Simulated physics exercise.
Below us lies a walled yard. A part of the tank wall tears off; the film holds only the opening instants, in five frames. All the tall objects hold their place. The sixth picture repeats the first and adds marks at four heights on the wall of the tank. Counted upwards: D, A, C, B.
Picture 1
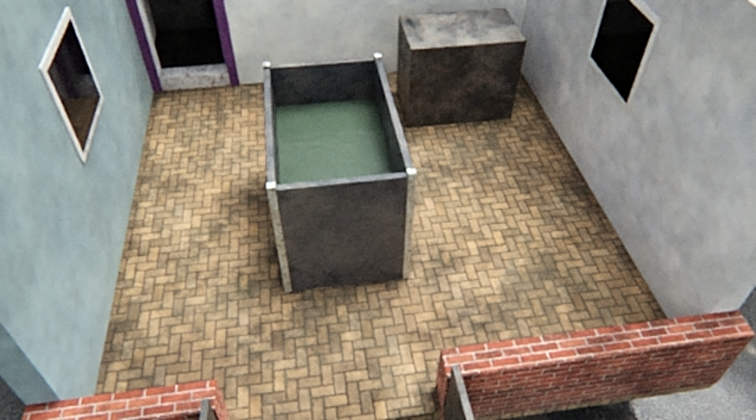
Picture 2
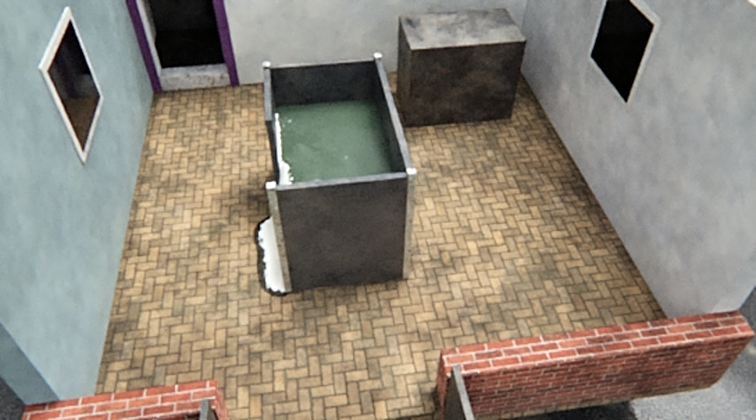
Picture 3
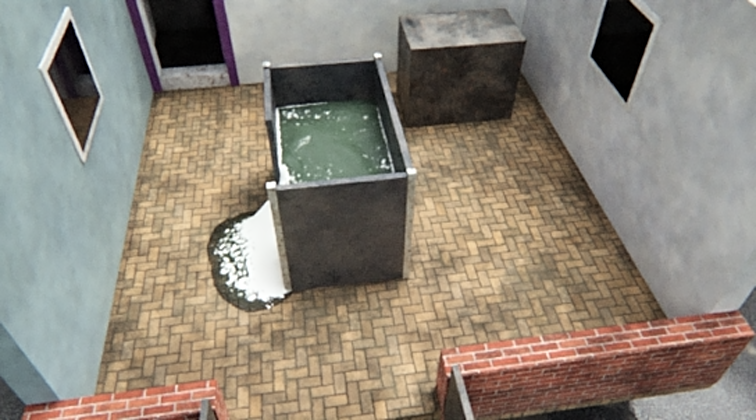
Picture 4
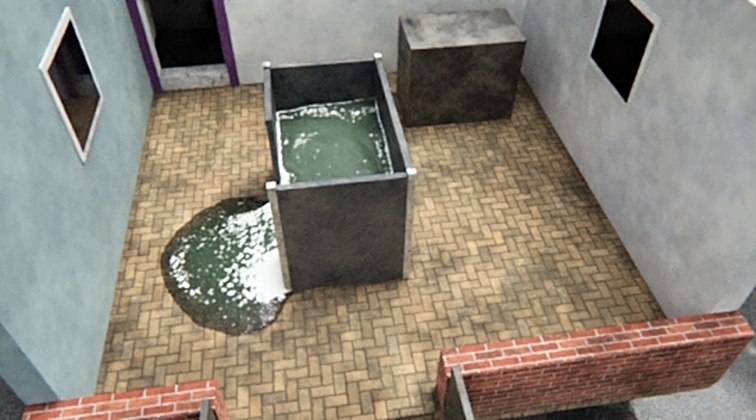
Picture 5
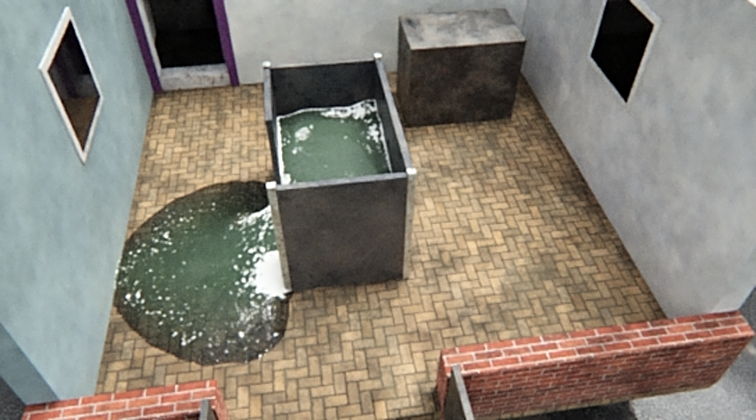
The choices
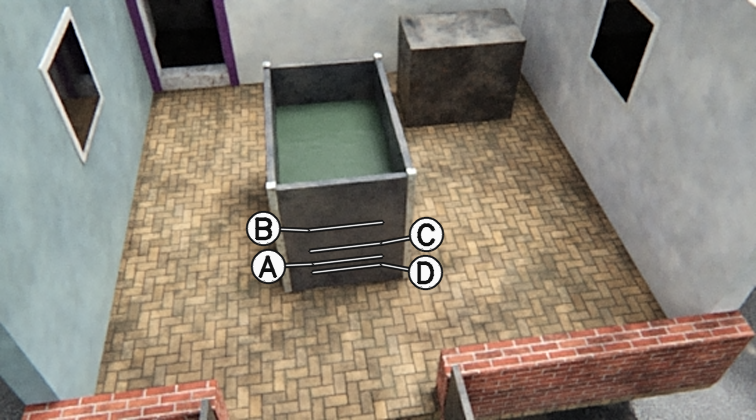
Green water sits still in a dark, open-topped tank in a walled, brick-paved yard, then pours out low on the tank's left side in a burst of white foam. The foamy water fans out leftward across the paving into a wide, dark green puddle, while the level in the tank sinks slightly.
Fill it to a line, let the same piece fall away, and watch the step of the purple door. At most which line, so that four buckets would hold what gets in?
I would pick mark B.
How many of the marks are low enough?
All of the four.
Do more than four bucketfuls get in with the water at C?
No, not at all.
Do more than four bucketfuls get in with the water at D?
No.
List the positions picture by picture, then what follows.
Water in the tank at rest, its middle at (334, 154); foot of the purple doorway at (197, 88); open gate at (330, 361), in the first frame.
In the second frame, 1 % of the ground under water, visible out to (280, 268).
In the third frame, 4 % of the ground under water, visible out to (227, 225).
In the fourth frame, 7 % of the ground under water, visible out to (172, 248).
In the fifth frame, 14 % of the ground under water, visible out to (116, 291).
In white, A at (347, 260); B at (345, 226); C at (346, 247); D at (347, 268); from the bottom up D, A, C, B.
With A, nothing gets over.
With B, a bucket or two gets in.
With C, nothing gets over.
With D, nothing gets over.
